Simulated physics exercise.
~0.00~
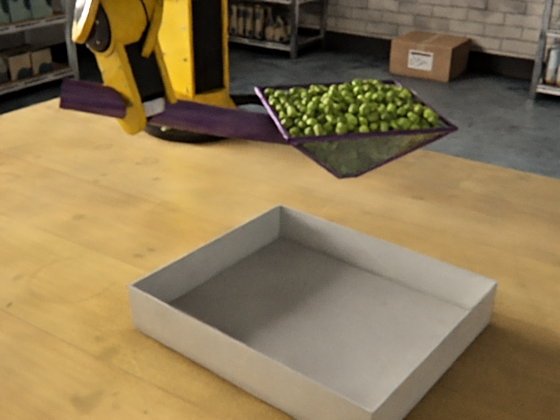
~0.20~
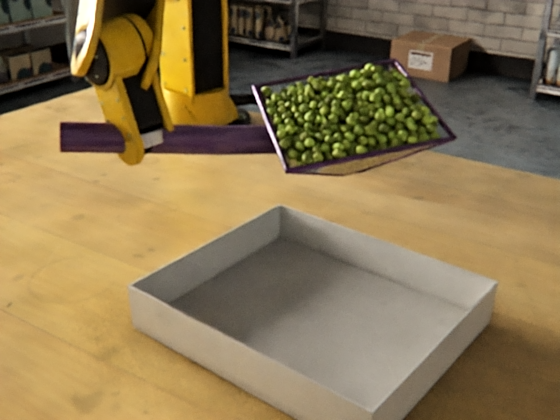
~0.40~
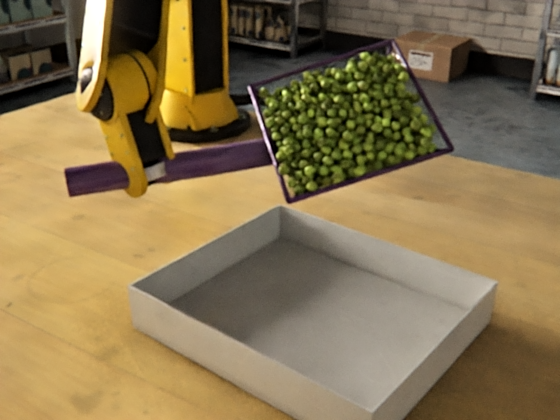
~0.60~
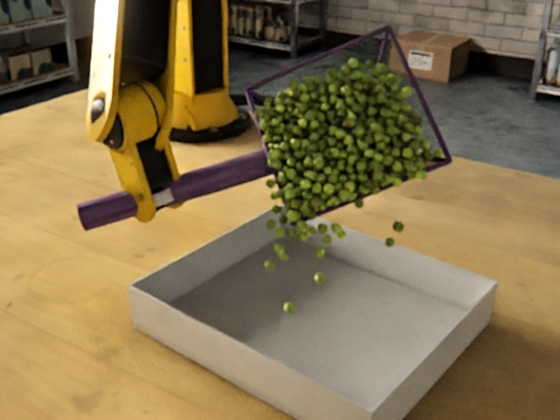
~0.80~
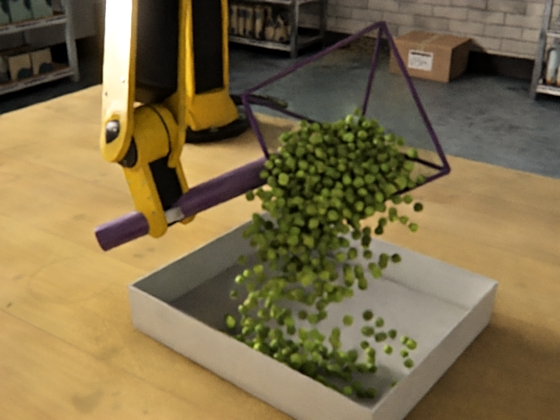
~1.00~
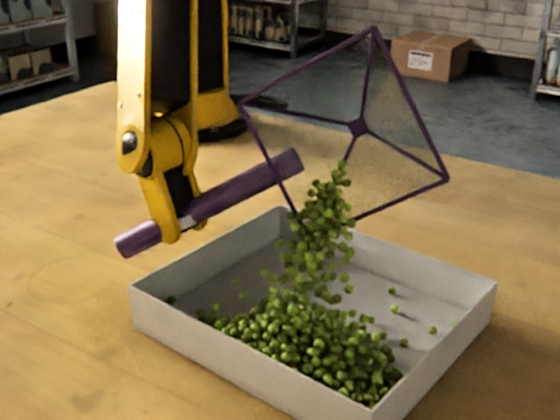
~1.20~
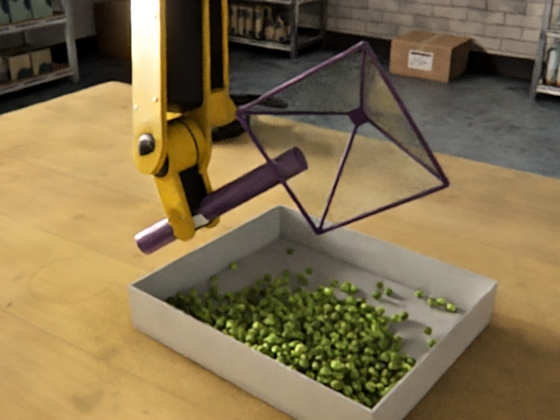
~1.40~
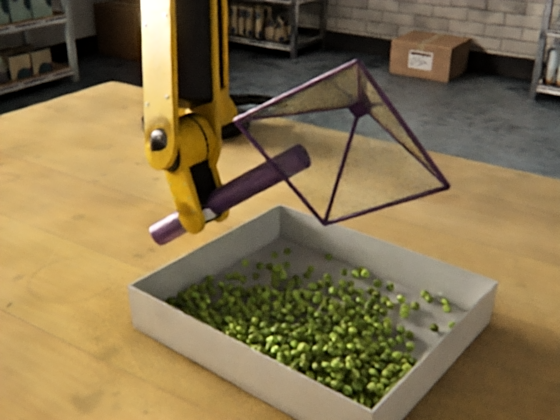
In this clip, a yellow robotic arm steadily tilts a purple-framed scoop full of green dried peas above a gray tray on a wooden table, and the peas pour down until the scoop is empty and they lie spread across the tray floor.
